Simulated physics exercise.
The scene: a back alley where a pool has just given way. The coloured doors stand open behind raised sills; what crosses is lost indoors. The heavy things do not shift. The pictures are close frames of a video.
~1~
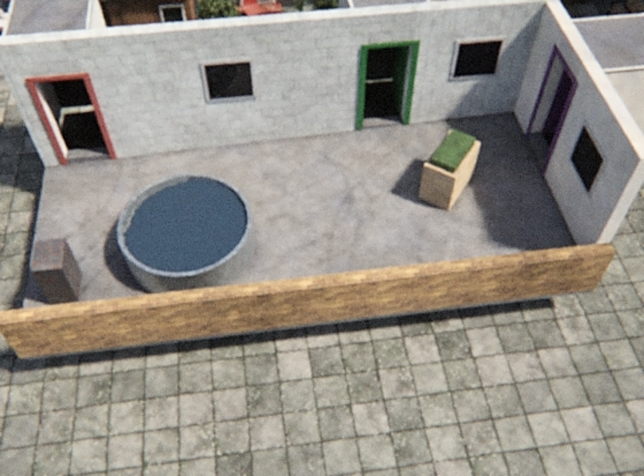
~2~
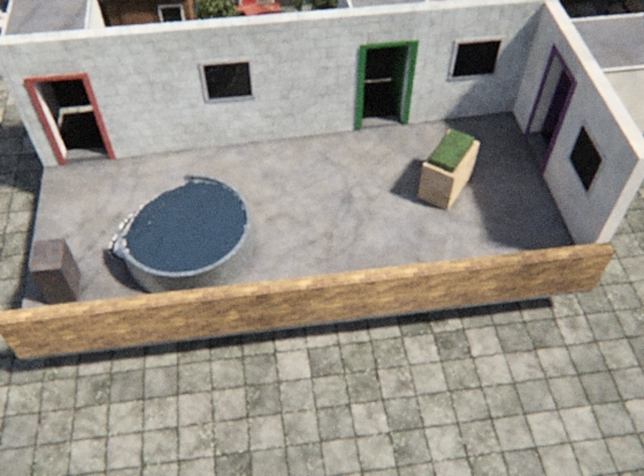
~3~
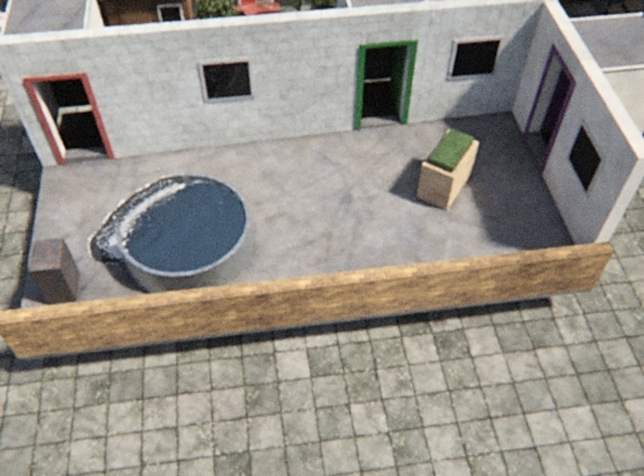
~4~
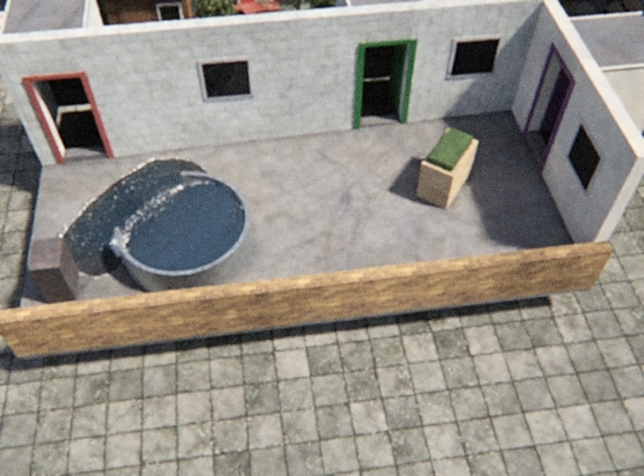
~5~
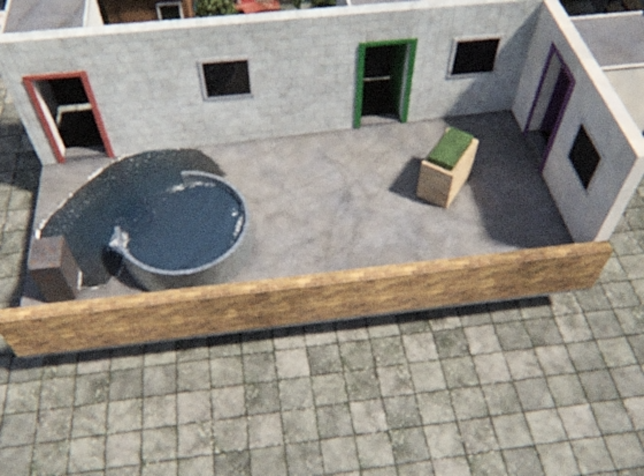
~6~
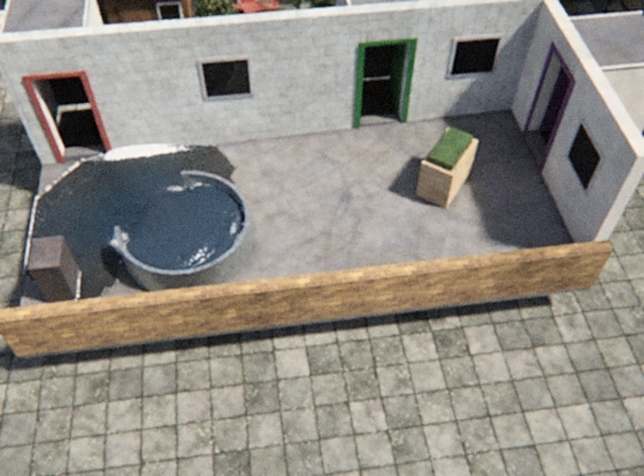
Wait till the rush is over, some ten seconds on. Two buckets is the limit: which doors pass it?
In the end: The green door holds within the limit; the red door floods; the purple door holds within the limit.
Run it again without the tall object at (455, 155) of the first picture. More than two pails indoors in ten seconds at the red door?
In short: The red door passes that mark.
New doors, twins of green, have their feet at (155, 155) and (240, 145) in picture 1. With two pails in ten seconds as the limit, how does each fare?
In turn: Goes over, lets less in.
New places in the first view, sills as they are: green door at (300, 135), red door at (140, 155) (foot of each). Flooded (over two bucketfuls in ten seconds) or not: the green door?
One by one: Green lets less in.
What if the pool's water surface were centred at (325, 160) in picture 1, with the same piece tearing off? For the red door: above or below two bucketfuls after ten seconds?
The red door holds.
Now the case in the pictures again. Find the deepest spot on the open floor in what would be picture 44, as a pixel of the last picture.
I would point to (107, 163).
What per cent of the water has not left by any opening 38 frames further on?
Near 28 in a hundred.
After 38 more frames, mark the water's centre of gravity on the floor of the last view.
I would point to (178, 209).
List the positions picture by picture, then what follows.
The first picture shows still water in the pool at (186, 224).
In the second picture, the front is at a hidden place, out from the gap on the pool's far side.
In the third picture, water pours out on the pool's far side and has run to a hidden place.
In the fourth picture, water pours out on the pool's far side and has run to a hidden place.
In the fifth picture, water pours out on the pool's far side and has run to a hidden place.
In the sixth picture, the front is at a hidden place, out from the gap on the pool's far side.
A moment on, water covers 20 % of the floor; the green door not reached, the red door under two buckets in, the purple door not reached.
Next, water covers 25 % of the floor; the green door not reached, the red door over two buckets in, the purple door not reached.
Then, water covers 30 % of the floor; the green door not reached, the red door far over two buckets in, the purple door not reached.
Later, water covers 35 % of the floor; the green door not reached, the red door far over two buckets in, the purple door not reached.
In the end, water covers 25 % of the floor; the green door not reached, the red door far over two buckets in, the purple door not reached.
